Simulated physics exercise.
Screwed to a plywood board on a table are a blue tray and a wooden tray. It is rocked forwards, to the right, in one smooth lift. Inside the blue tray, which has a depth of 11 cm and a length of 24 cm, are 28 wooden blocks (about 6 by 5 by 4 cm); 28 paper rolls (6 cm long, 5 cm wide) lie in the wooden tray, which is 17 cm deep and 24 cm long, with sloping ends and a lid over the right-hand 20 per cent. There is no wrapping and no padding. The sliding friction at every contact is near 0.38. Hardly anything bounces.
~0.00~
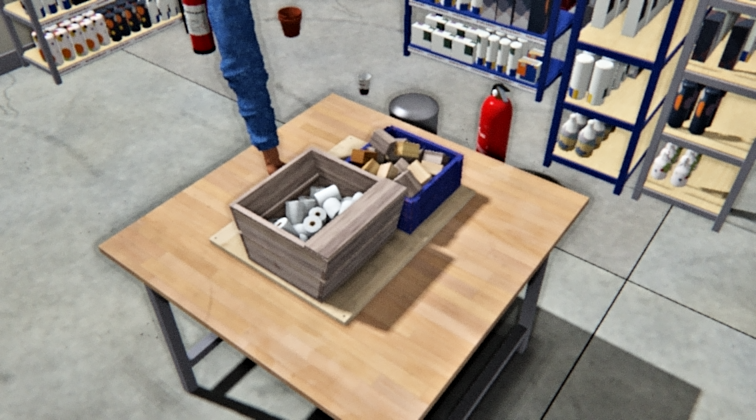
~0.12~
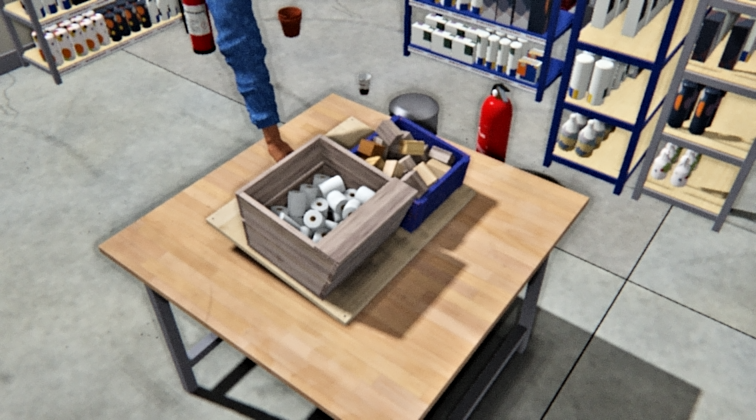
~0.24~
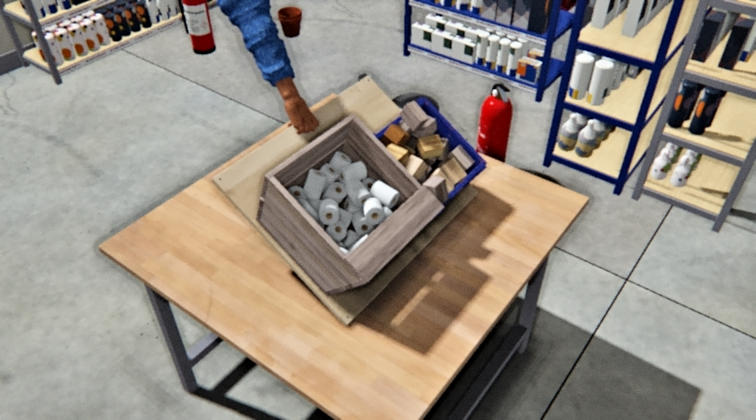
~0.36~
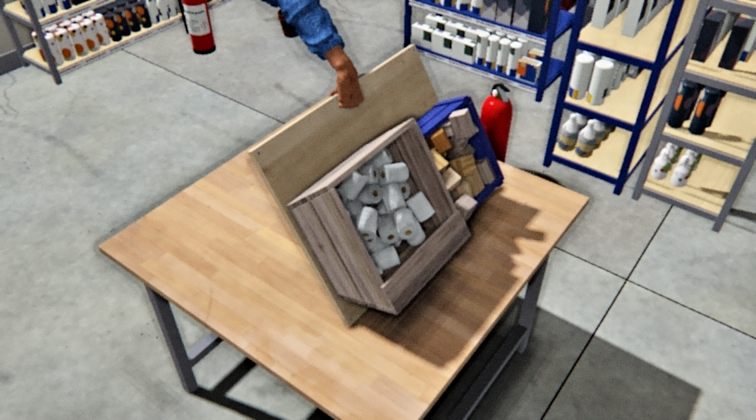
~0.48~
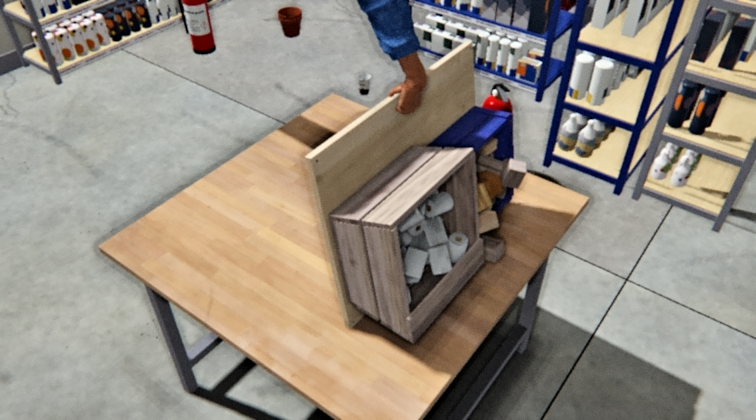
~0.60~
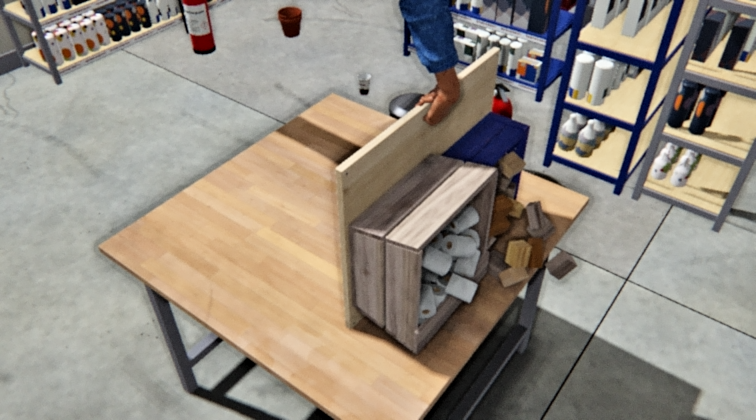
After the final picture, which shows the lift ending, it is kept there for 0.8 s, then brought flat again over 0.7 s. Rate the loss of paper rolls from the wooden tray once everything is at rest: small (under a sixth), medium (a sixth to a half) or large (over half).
Medium.
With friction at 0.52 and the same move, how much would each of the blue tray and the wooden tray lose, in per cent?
Blue tray 60, wooden tray 50 per cent.
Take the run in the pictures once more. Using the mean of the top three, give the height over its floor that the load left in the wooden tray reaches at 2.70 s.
Near 11 centimetres, I'd say.
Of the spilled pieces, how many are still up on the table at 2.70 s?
Count: Around 8.
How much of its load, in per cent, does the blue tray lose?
Loss for the blue tray - 70 per cent.
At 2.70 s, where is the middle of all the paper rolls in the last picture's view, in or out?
Middle approx. (342, 256).
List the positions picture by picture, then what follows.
In the first picture (places track the rim corner closest to us here), wooden tray (326, 257); blue tray (its farthest corner) (394, 127); tipped 0°; all still inside.
Wooden tray (336, 261); blue tray (401, 117); tipped 9°, in the second picture.
Wooden tray (364, 277); tipped 32°, in the third picture.
Wooden tray (394, 308); tipped 58°, in the fourth picture.
Wooden tray (411, 336); tipped 81°; 5 out, the lowest block at (489, 249), in the fifth picture.
Wooden tray (415, 347); tipped 90°; 11 out, the lowest block at (561, 265), in the sixth picture.
After 0.94 s, tilt 90°; the blue tray is down by 18 of 28 and the wooden tray is down by 9 of 28.
After 1.36 s, tilt 90°; the blue tray is down by 18 of 28 and the wooden tray is down by 9 of 28.
After 1.95 s, tilt 11°; the blue tray is down by 19 of 28 and the wooden tray is down by 10 of 28.
When it is over (at 2.70 s), the blue tray is down by 19 of 28 and the wooden tray is down by 10 of 28. Asked share, 10 of 28, 36 per cent.
